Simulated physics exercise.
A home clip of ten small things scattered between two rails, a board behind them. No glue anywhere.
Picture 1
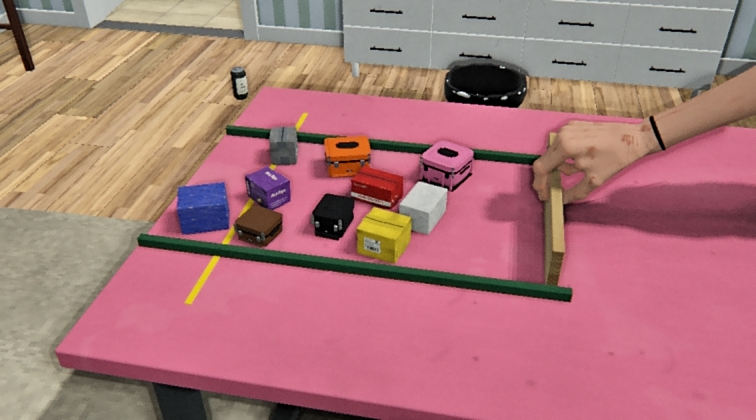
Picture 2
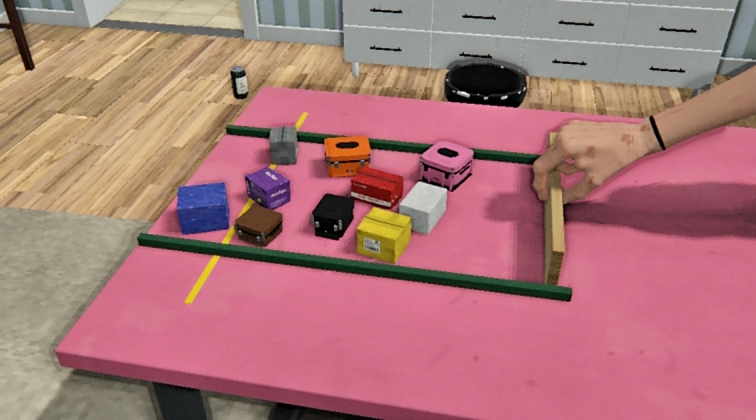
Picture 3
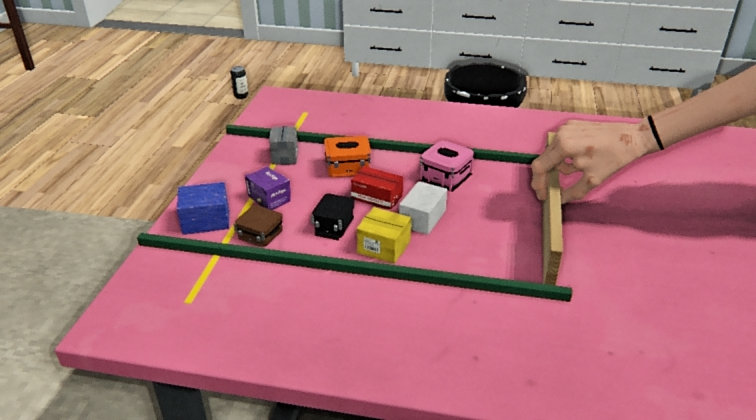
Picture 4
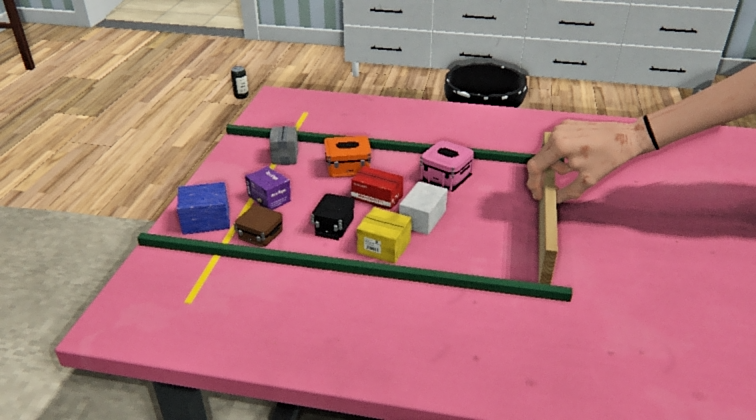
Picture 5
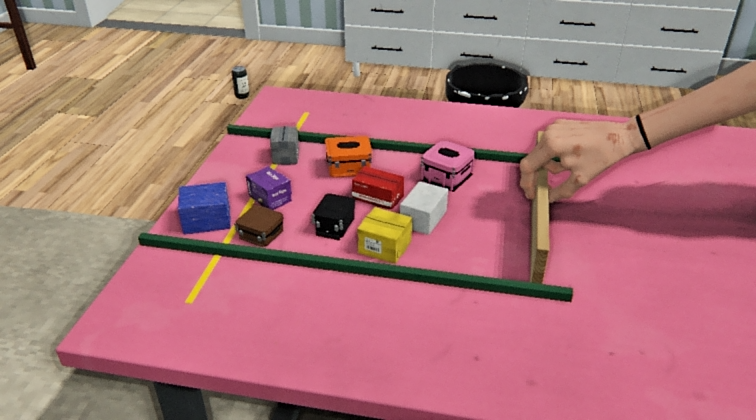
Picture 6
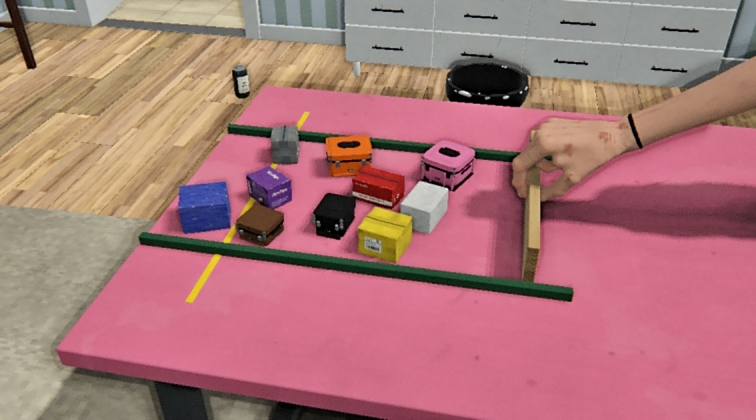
A hand slides a wooden board slightly left between two green rails toward scattered small boxes.
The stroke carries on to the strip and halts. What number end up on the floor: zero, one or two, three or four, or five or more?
The number that fall off is one or two.
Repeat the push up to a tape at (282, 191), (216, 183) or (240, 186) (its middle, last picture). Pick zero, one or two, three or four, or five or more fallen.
For each place: No fall at all; more than four; three to four.
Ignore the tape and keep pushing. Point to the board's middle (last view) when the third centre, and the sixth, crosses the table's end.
Its middle is around (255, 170) and later (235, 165).
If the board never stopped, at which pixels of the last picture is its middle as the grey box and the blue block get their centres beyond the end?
At (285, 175) for the grey box; at (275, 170) for the blue block.
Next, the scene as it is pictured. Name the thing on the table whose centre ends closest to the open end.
Foremost is the purple box.
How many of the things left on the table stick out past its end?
That would be 2.
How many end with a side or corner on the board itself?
In contact: 3.
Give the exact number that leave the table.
The count is 2.
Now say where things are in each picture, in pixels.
In the first frame, blue block (204, 208); grey box (284, 146); purple box (268, 189); board (553, 203); tape (259, 189).
In the second frame, grey box (284, 146); brown case (260, 227).
In the third frame, purple box (268, 188); white block (423, 207).
In the fourth frame, blue block (204, 208); yellow box (384, 235).
In the fifth frame, grey box (285, 146); red box (378, 188).
In the sixth frame, blue block (205, 207); grey box (285, 145); purple box (270, 188); board (532, 200); tape (260, 188).
A little later, none off yet; blue block at rest near (205, 207); grey box at rest near (285, 145); purple box at rest near (270, 188).
Next, none off yet; blue block shifted a little near (184, 202); grey box shifted well along near (227, 139); purple box shifted about its own width near (230, 175).
When it is over, the number that fall off is one or two; down, grey box and blue block.
